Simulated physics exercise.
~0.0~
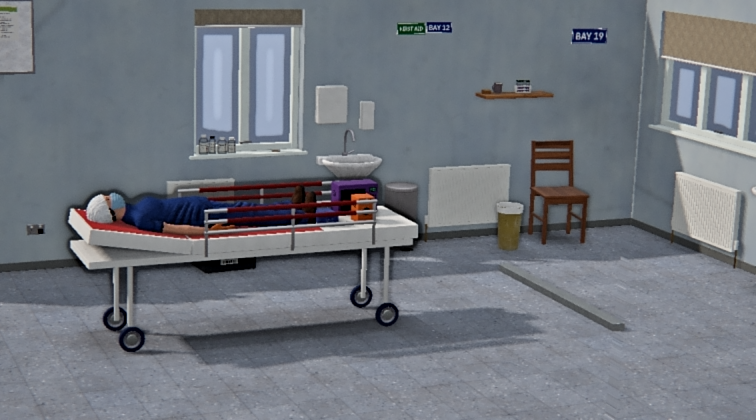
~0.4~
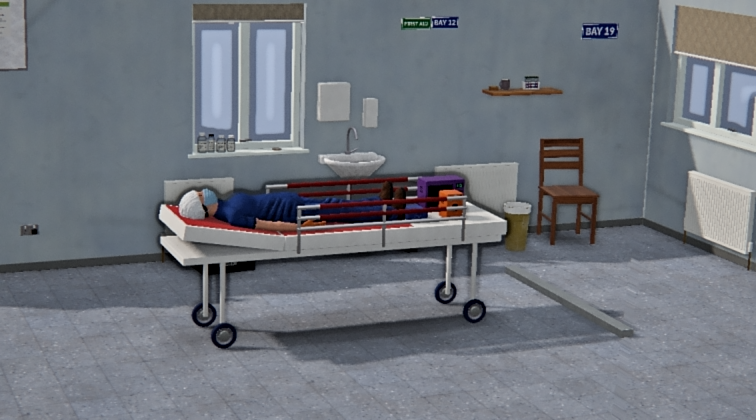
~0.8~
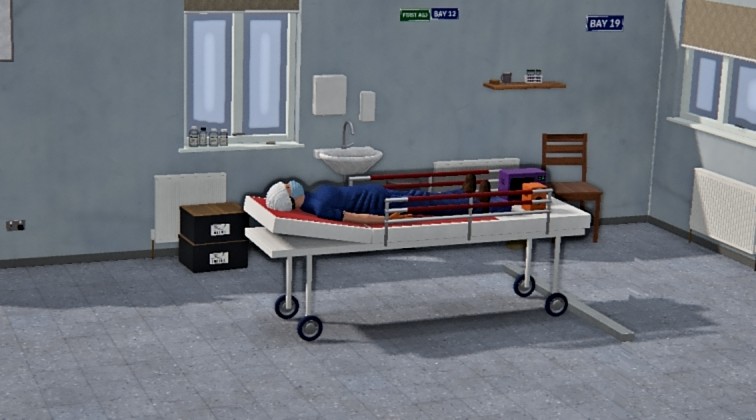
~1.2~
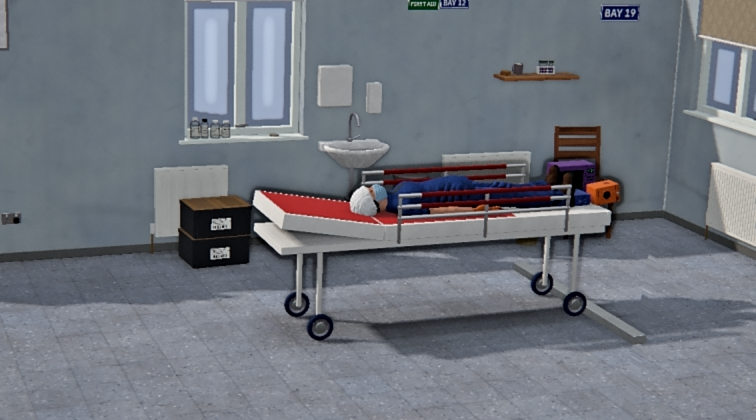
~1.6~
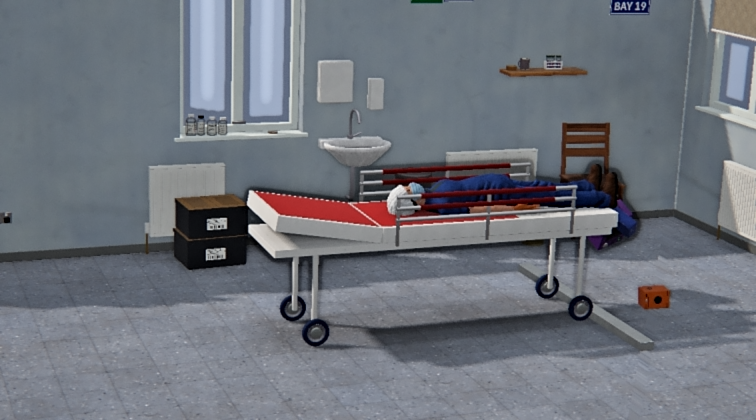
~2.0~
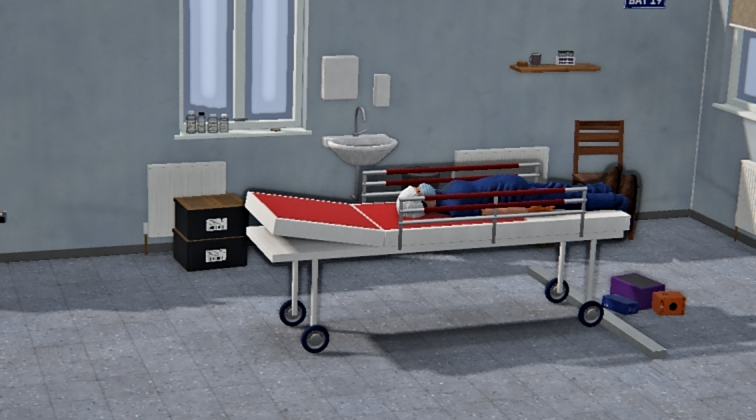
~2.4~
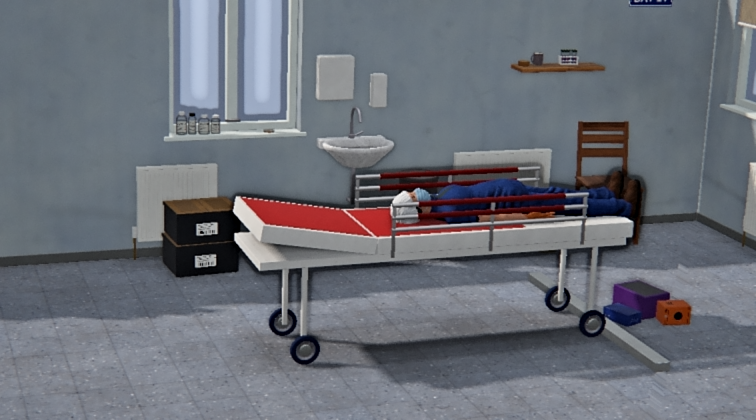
The footage shows a hospital trolley carrying a limp sleeper rolling right across a ward and stopping abruptly; the sleeper slides toward the foot end, feet jutting past it, while an orange pump, purple monitor and blue box drop off and end on the floor.
